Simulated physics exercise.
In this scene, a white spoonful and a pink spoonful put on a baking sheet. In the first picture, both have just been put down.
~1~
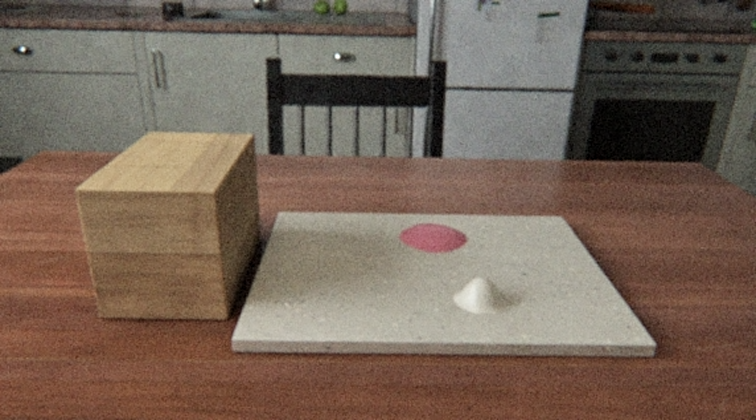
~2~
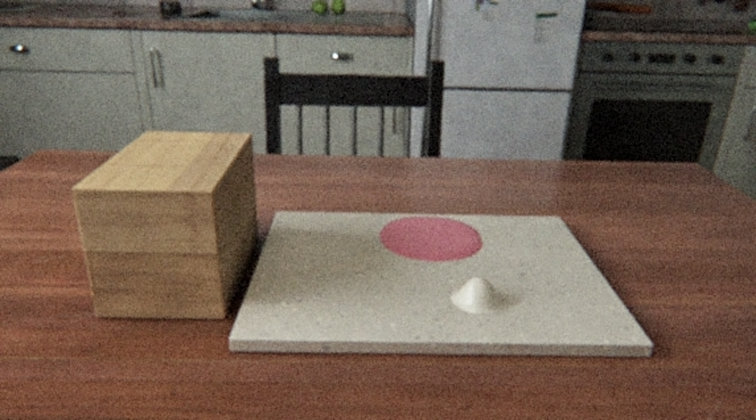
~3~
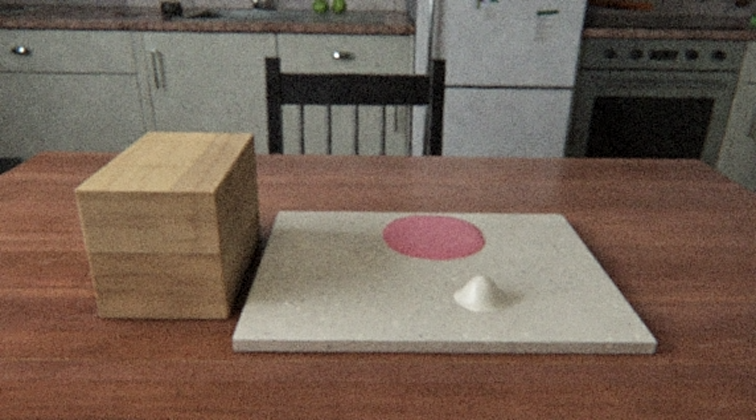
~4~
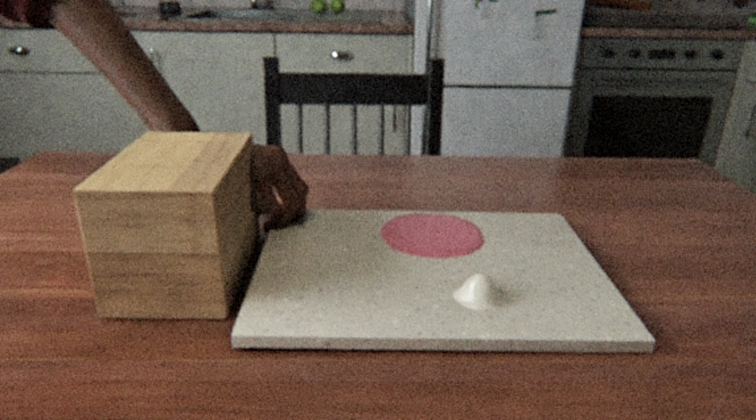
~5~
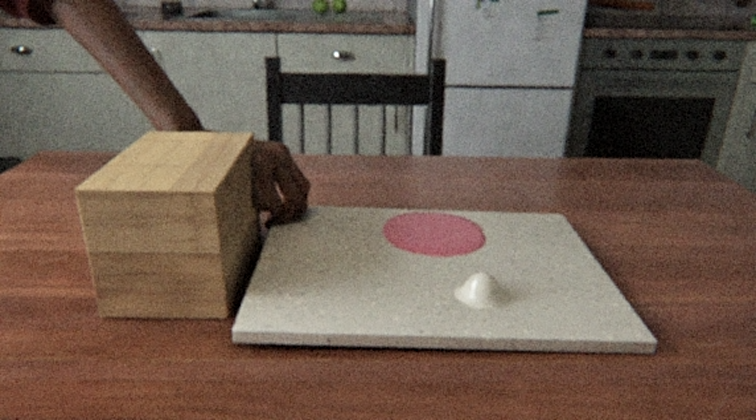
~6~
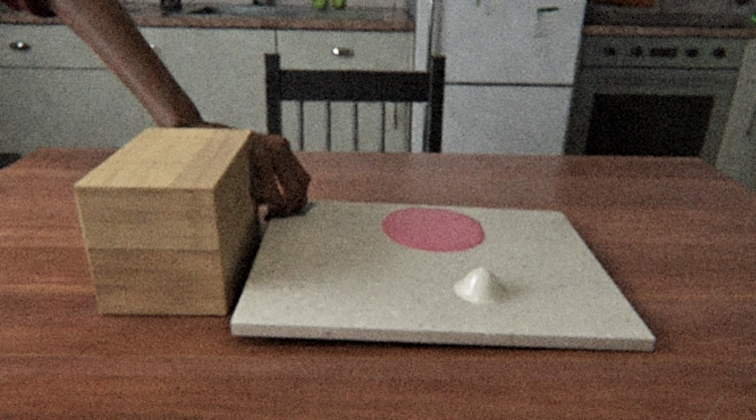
Pink spoonful spreading thin on a baking sheet beside a white heap, then a hand slightly raising the sheet's left end.
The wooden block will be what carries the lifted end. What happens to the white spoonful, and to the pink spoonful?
Take the white spoonful first: It keeps its place; then the pink spoonful goes over.
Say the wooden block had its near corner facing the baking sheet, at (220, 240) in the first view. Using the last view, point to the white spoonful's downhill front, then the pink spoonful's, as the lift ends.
First (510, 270), next (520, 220).
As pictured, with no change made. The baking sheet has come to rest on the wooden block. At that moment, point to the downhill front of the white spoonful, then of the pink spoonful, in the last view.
First at (519, 250), then at (551, 220).
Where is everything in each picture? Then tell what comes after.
The baking sheet lies flat; white spoonful (482, 289) a tall heap; pink spoonful (433, 234) a low mound; wooden block (155, 259), in the first picture.
They settle; white spoonful (479, 289) a tall heap; pink spoonful (431, 236) spread thin, in the second picture.
At rest; white spoonful (482, 287) a tall heap; pink spoonful (433, 235) spread thin, in the third picture.
A hand takes the end; white spoonful (481, 286) a tall heap; pink spoonful (433, 233) spread thin, in the fourth picture.
The end is rising; white spoonful (482, 284) a tall heap; pink spoonful (434, 232) spread thin, in the fifth picture.
The baking sheet slopes by about 2°; white spoonful (483, 280) a tall heap; pink spoonful (434, 227) spread thin; wooden block (154, 255), in the sixth picture.
Next, slope about 23°; the white spoonful has not moved; the pink spoonful has crept down a long way.
After that, the white spoonful has not moved; the pink spoonful is dripping off the low end.
Finally, slope about 23°; the white spoonful has not moved; the pink spoonful is dripping off the low end.
